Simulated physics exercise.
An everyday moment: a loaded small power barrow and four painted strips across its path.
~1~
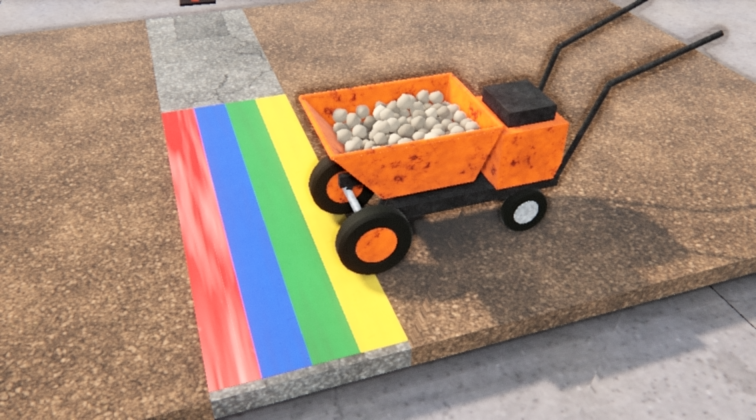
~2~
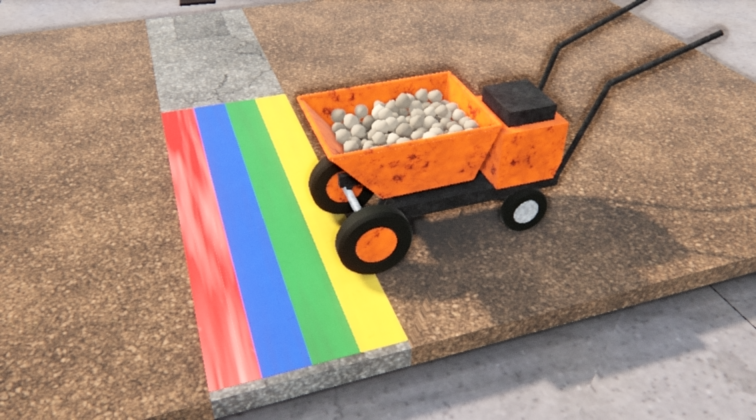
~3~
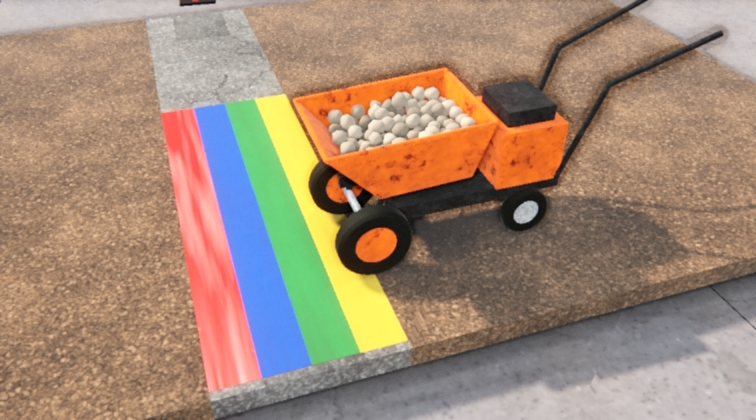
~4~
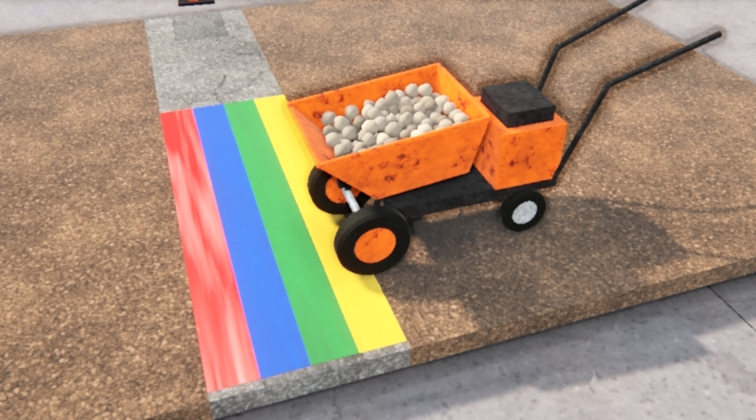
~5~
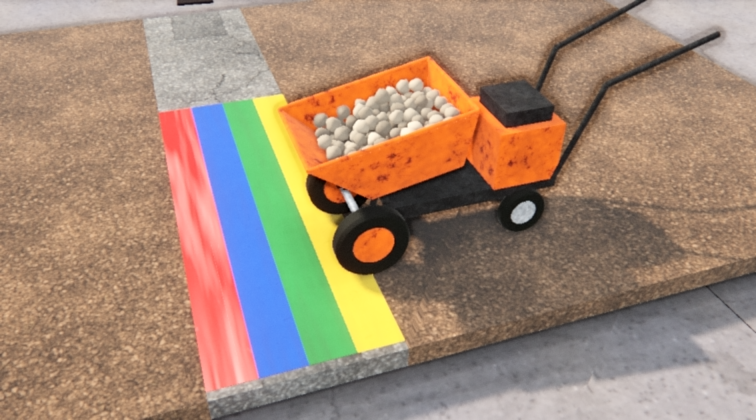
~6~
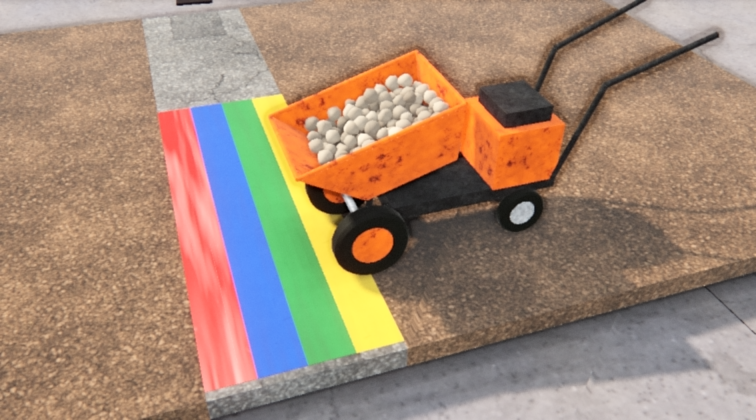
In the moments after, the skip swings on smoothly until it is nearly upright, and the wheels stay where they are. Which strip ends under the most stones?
The heap favours the red strip.
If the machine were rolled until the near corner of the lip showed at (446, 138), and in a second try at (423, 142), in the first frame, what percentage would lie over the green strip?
The first gives 30 %, the second 30 %.
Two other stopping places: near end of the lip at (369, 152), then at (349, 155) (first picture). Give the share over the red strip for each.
The first gives 30 %, the second 30 %.
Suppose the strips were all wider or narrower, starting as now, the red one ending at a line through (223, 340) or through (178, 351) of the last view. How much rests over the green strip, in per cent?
Near 0 % and 0 %.
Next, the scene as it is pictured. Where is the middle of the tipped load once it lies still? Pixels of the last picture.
Close to (193, 268).
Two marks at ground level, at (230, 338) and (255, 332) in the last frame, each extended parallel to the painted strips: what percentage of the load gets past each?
The first gives 60 %, the second 80 %.
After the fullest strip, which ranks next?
Next in line is blue.
Just after the last frame, skip tipped steeply; every one in the skip.
A moment on, skip tipped steeply; the larger part in the skip; just a few over the blue strip; about a tenth over the red strip; just a few falling.
Further on, skip tipped right over; roughly a quarter in the skip; about a tenth over the blue strip; roughly a third over the red strip; roughly a third off the paint.
When it is over, skip tipped right over; roughly a quarter in the skip; not one over the yellow strip; not one over the green strip; about a tenth over the blue strip; roughly a third over the red strip; roughly a third off the paint.
